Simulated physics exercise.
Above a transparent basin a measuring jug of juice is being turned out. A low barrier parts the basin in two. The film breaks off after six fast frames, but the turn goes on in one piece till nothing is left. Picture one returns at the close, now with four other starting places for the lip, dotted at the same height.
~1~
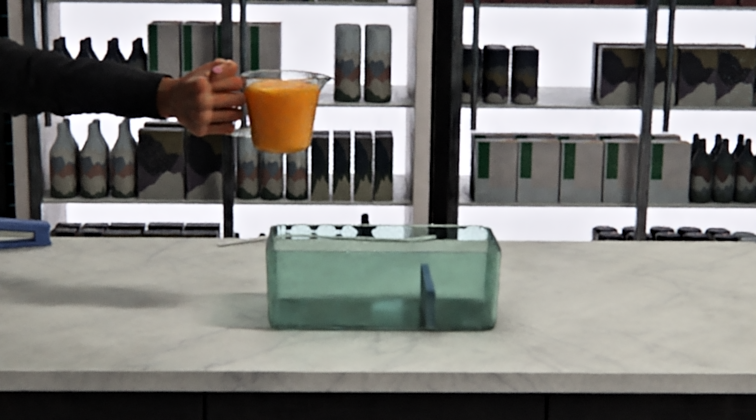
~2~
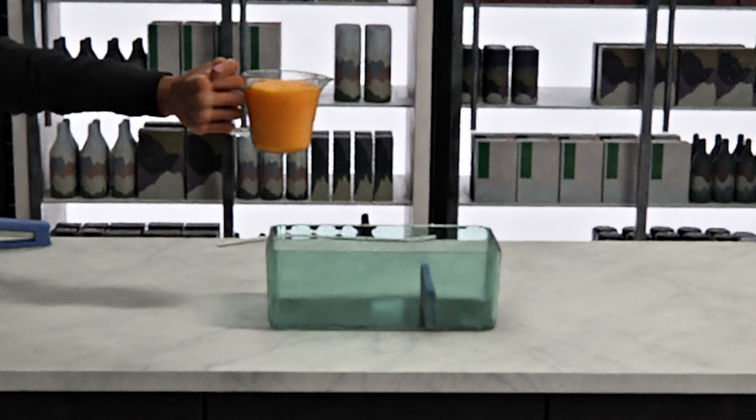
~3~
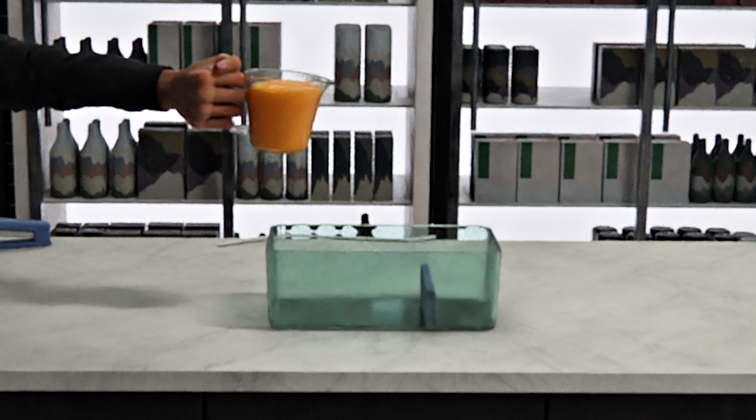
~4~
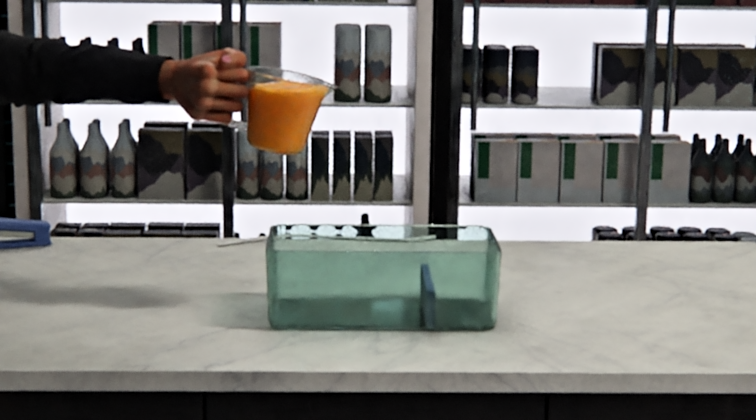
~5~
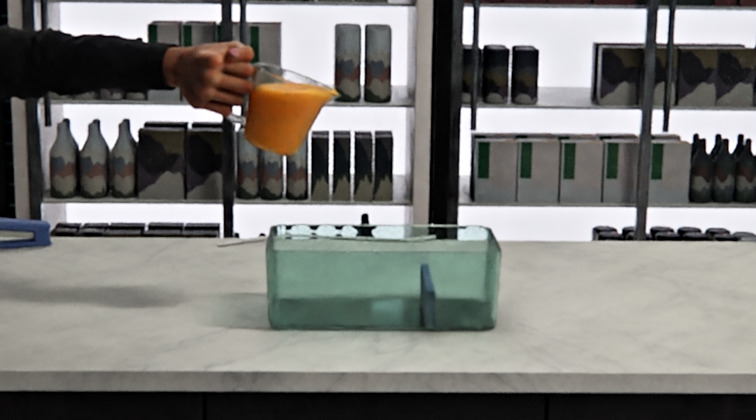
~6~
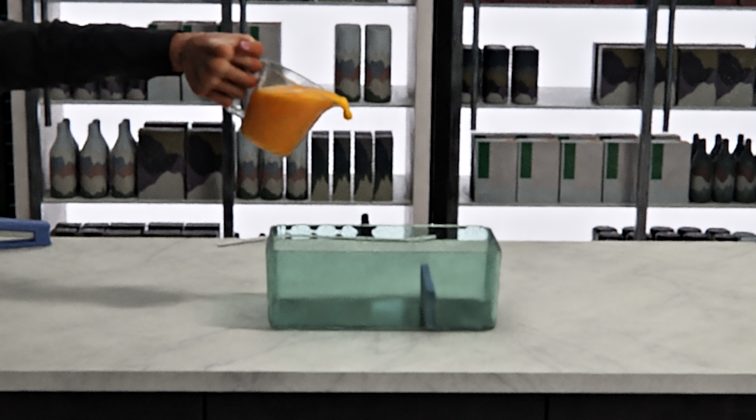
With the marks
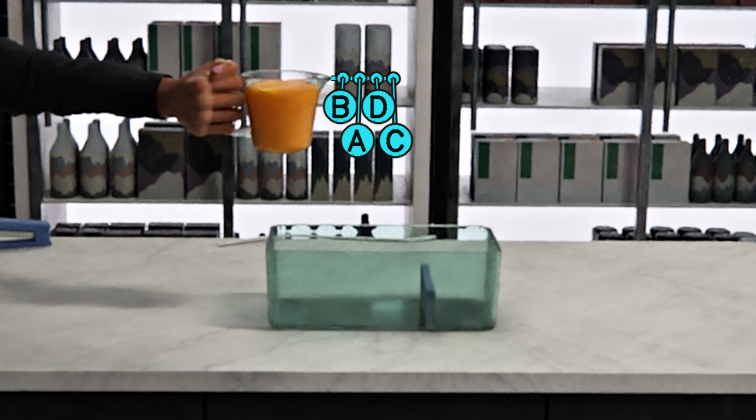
At the start, a hand holds a clear measuring jug of orange juice upright above a transparent, greenish basin with a low barrier inside, on a marble counter. The hand then tilts the jug gradually to the right, and juice slips over the lip in a short, thick trickle.
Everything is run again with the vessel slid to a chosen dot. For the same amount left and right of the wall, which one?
Best: D.
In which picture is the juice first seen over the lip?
Picture 6.
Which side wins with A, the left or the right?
The left side.
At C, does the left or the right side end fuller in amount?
The right side.
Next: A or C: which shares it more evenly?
C it is.
On the marked copy, A at (359, 78); B at (342, 78); C at (393, 78); D at (376, 78).
Choosing A, about 88 % ends left of the wall and 9 % right of it; 3 % is lost outside.
Choosing B, about 92 % ends left of the wall and 4 % right of it; 3 % is lost outside.
Choosing C, about 26 % ends left of the wall and 71 % right of it.
Choosing D, about 55 % ends left of the wall and 43 % right of it.
